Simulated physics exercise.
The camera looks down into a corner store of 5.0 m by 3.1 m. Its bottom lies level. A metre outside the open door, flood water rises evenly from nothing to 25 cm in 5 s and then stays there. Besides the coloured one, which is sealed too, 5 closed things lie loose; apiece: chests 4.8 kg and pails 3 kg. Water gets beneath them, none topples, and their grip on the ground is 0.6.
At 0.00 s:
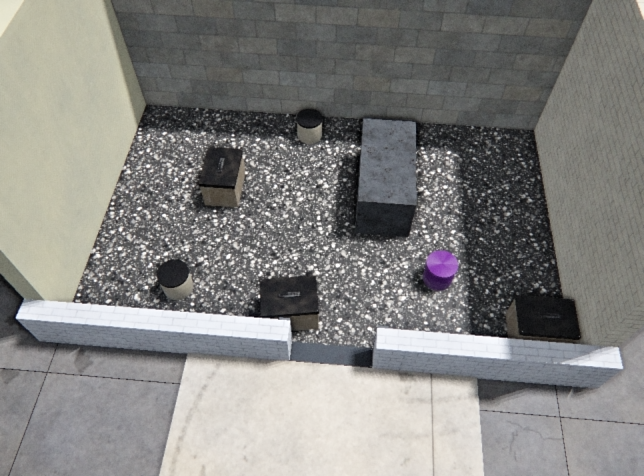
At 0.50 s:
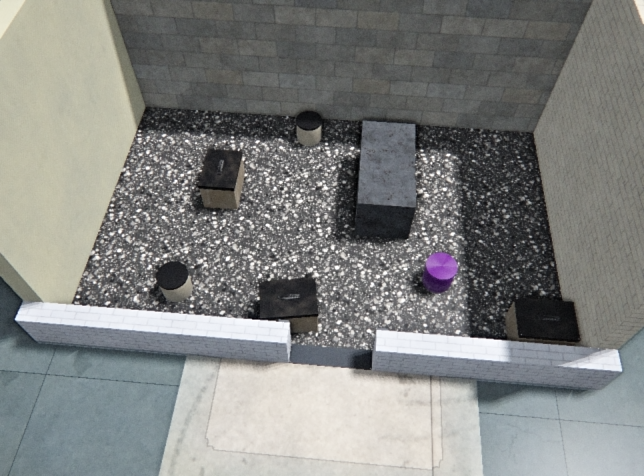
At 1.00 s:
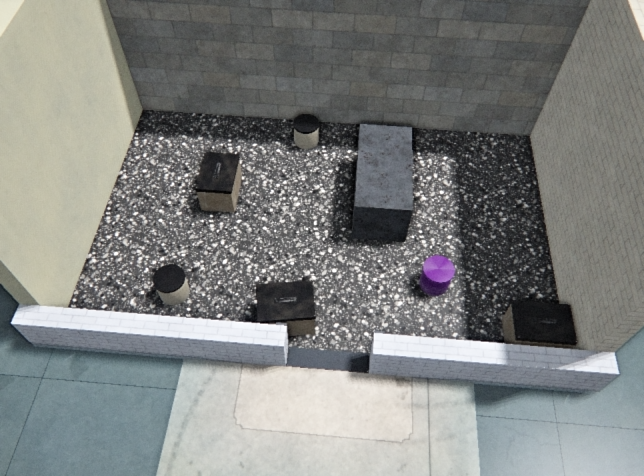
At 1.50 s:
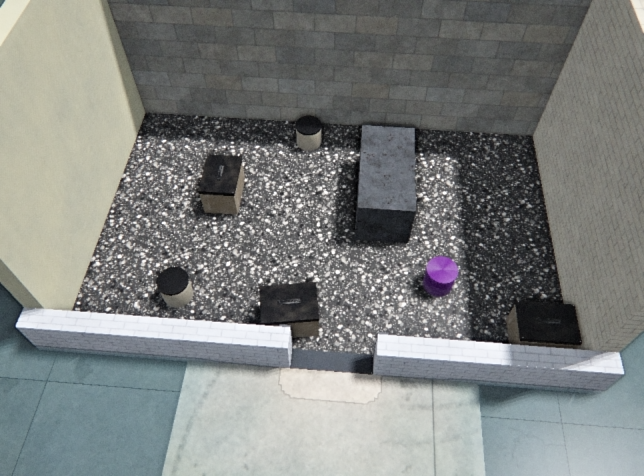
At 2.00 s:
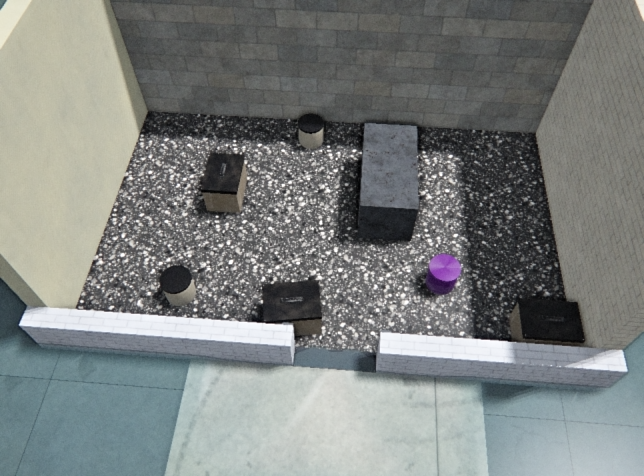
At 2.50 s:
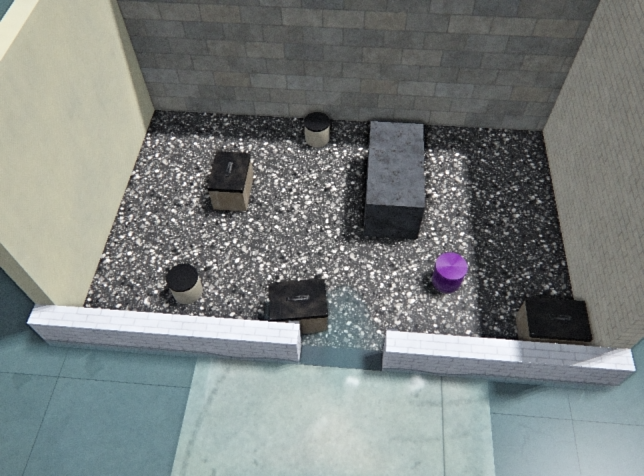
Water spreading over paving outside a gravel-floored store, then entering through the doorway, while the purple pail and dark-topped containers stay put.
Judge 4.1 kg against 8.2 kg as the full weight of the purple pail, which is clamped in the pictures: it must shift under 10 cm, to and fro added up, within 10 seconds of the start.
For it, only the higher weight holds it.
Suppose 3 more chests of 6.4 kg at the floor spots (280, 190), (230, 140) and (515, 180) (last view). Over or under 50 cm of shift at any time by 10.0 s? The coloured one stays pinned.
In that order: Past it, more, short of it.
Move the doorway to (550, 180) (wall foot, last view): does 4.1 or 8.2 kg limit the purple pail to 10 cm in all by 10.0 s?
In that case neither weight holds it.
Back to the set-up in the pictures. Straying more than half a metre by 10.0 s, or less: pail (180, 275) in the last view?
Answer: Under.
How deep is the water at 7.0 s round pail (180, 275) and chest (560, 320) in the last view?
About 1 and 3 cm.
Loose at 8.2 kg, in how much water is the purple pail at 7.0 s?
About 5 cm.
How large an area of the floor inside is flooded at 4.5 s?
Some 6.0 m2.
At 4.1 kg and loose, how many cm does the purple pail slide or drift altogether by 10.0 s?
Some 60 cm in all.
After 3.5 s the purple pail would be 0 cm from its start with 4.1 kg and 0 cm from its start with 8.2 kg; 0 cm of water round it then.
After 4.5 s the purple pail would be 0 cm from its start with 4.1 kg and 0 cm from its start with 8.2 kg; 2 cm of water round it then.
After 7.0 s the purple pail would be 36 cm from its start with 4.1 kg and 0 cm from its start with 8.2 kg; 5 cm of water round it then.
After 10.0 s the purple pail would be 61 cm from its start with 4.1 kg and 0 cm from its start with 8.2 kg; 6 cm of water round it then.
